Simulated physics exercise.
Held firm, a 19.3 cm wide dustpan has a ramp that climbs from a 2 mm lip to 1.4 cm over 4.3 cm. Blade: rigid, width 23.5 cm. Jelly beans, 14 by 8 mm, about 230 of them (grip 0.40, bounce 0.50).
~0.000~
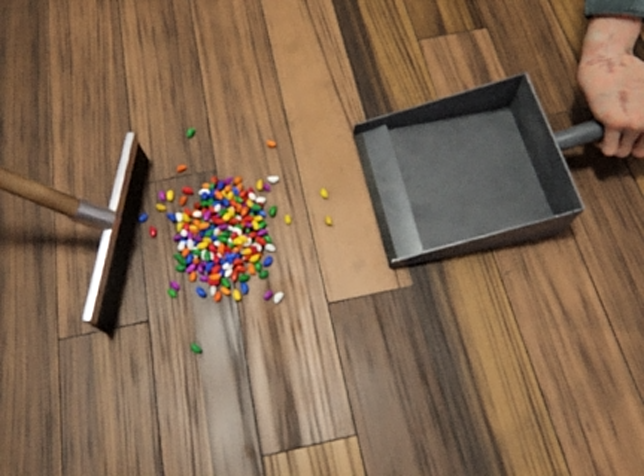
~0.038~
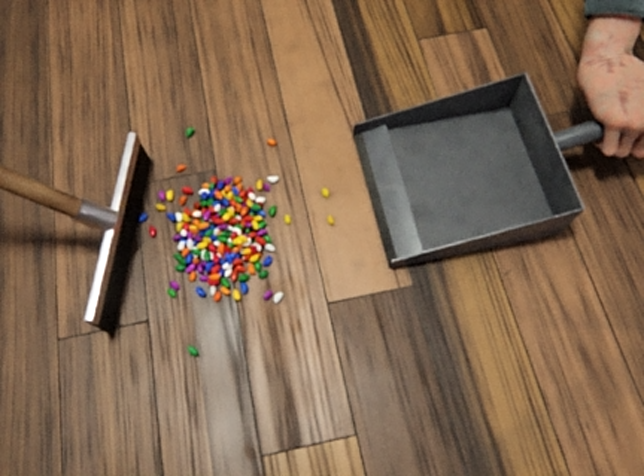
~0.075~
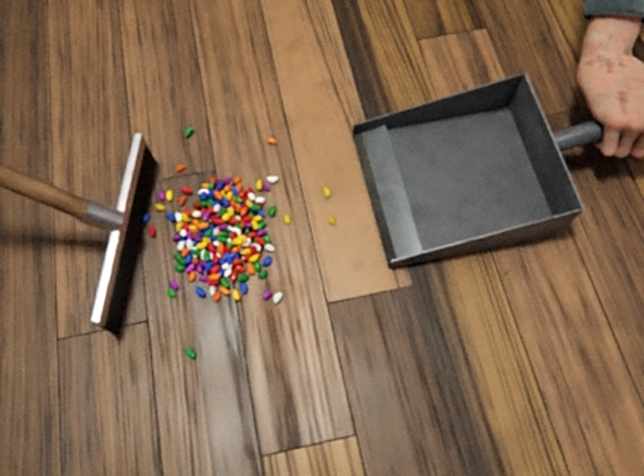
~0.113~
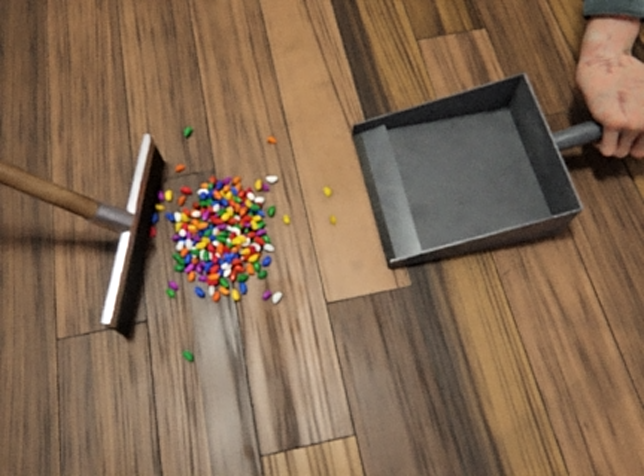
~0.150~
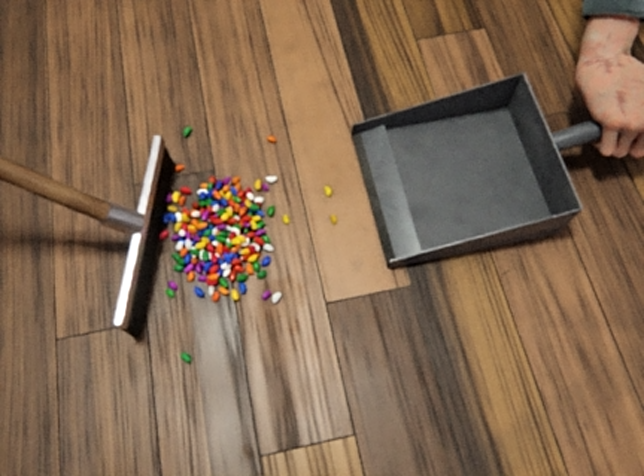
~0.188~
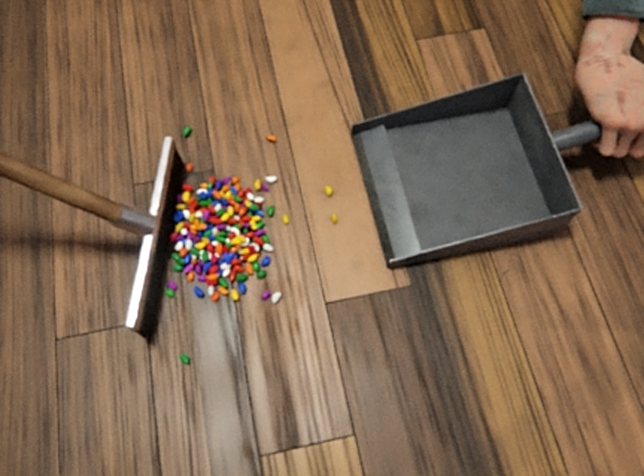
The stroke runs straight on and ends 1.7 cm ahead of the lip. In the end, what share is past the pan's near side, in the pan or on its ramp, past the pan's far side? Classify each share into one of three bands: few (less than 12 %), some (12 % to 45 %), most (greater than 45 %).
Classification: Near side - some, pan - some, far side - few.
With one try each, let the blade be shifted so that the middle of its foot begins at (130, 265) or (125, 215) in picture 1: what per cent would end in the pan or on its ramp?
First try about 20 per cent, second about 15 per cent.
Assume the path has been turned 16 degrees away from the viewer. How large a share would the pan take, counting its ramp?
15 %.
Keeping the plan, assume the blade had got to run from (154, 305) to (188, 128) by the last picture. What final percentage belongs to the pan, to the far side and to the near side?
The pan gets 10, the far side 5 and the near side 20.
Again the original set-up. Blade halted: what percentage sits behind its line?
My guess is close to 10 per cent.
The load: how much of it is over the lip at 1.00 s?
Over the lip so far: Approx. 15 %.
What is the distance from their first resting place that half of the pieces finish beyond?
Median: Approx. 20 cm.
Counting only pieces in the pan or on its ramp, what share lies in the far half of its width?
Roughly 20 percent.
After 0.49 s, middle of the blade 16 cm from the lip; 0 % over the lip, far side 0 %, near side 10 %.
After 0.69 s, middle of the blade 9 cm from the lip; 0 % over the lip, far side 0 %, near side 25 %.
After 1.00 s, middle of the blade 5 cm from the lip; 15 % over the lip, far side 5 %, near side 35 %.
At rest (2.1 s), near side 35 %, pan 15 %, far side 5 %, in front of the lip or behind the blade 45 %.
